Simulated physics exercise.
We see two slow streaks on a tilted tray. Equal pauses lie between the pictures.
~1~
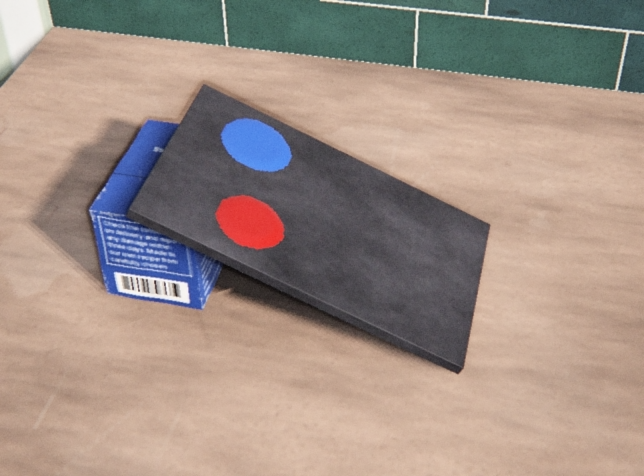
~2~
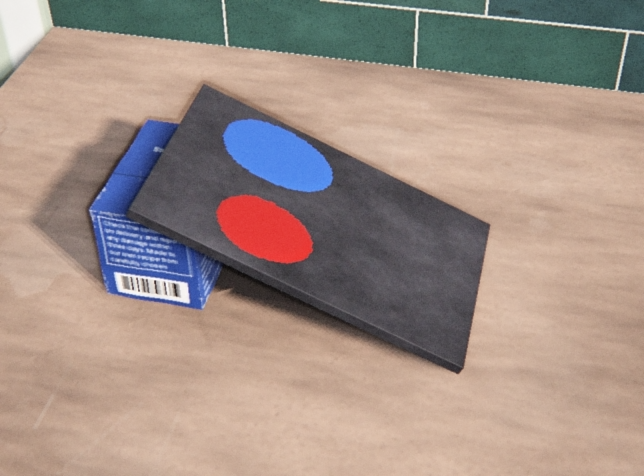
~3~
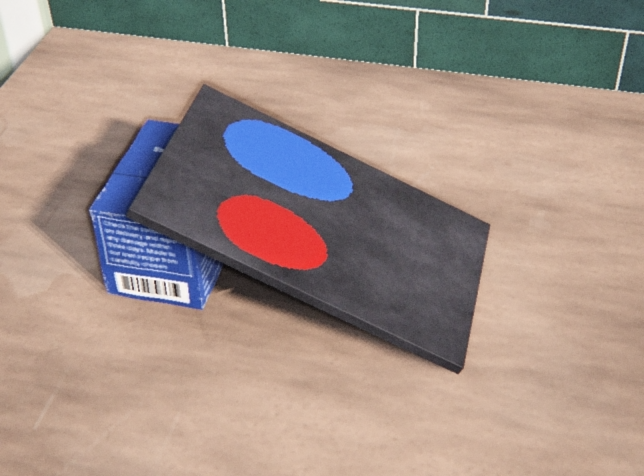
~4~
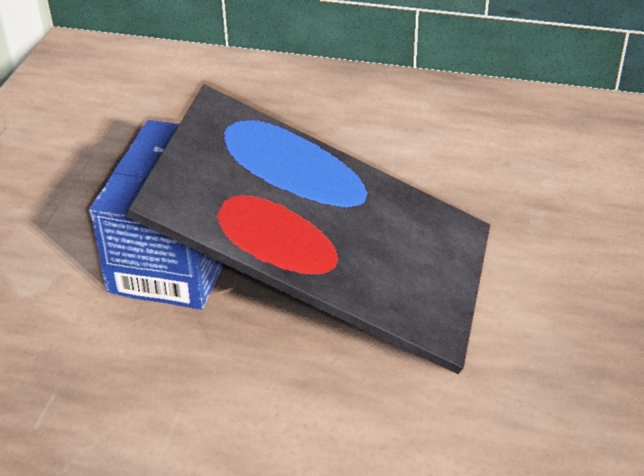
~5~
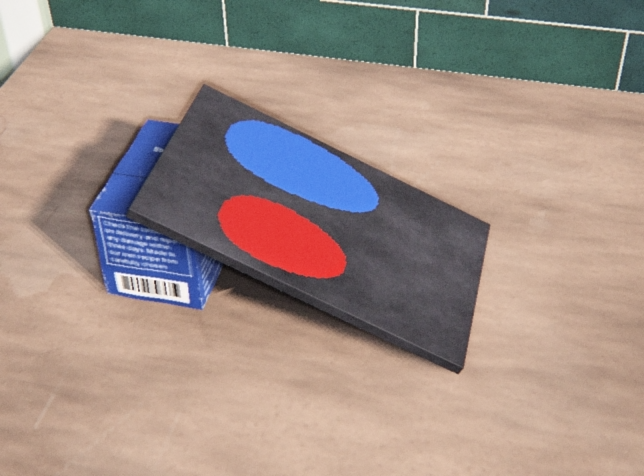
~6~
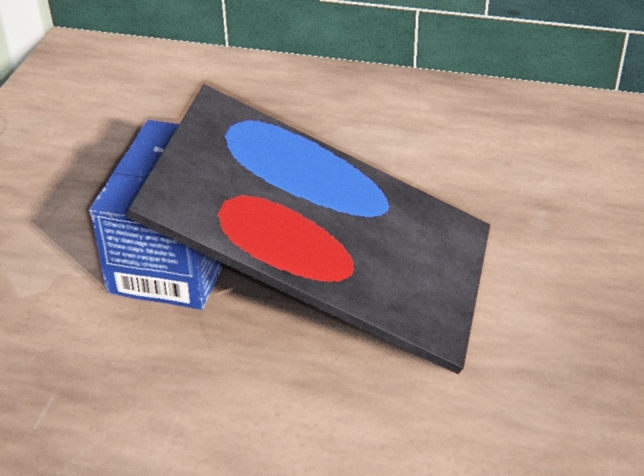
Blue syrup and red syrup start as two rounded patches near the raised end of a dark tilted tray propped on a blue box. Both stretch down the slope toward the right, quickly at first, then more slowly, becoming long ovals, with the blue one reaching farther than the red.
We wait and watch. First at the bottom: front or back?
First at the edge is the farther one.
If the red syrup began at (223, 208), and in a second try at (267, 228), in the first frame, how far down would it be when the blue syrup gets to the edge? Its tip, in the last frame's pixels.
At about (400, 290), and at (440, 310).
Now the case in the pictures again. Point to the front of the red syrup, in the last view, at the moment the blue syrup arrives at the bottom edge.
Roughly at (424, 304).
Soon after, the red syrup is three quarters of the way down; the blue syrup is three quarters of the way down.
Later, the red syrup is three quarters of the way down; the blue syrup is close to the edge.
In the end, the red syrup is three quarters of the way down; the blue syrup is at the low edge.
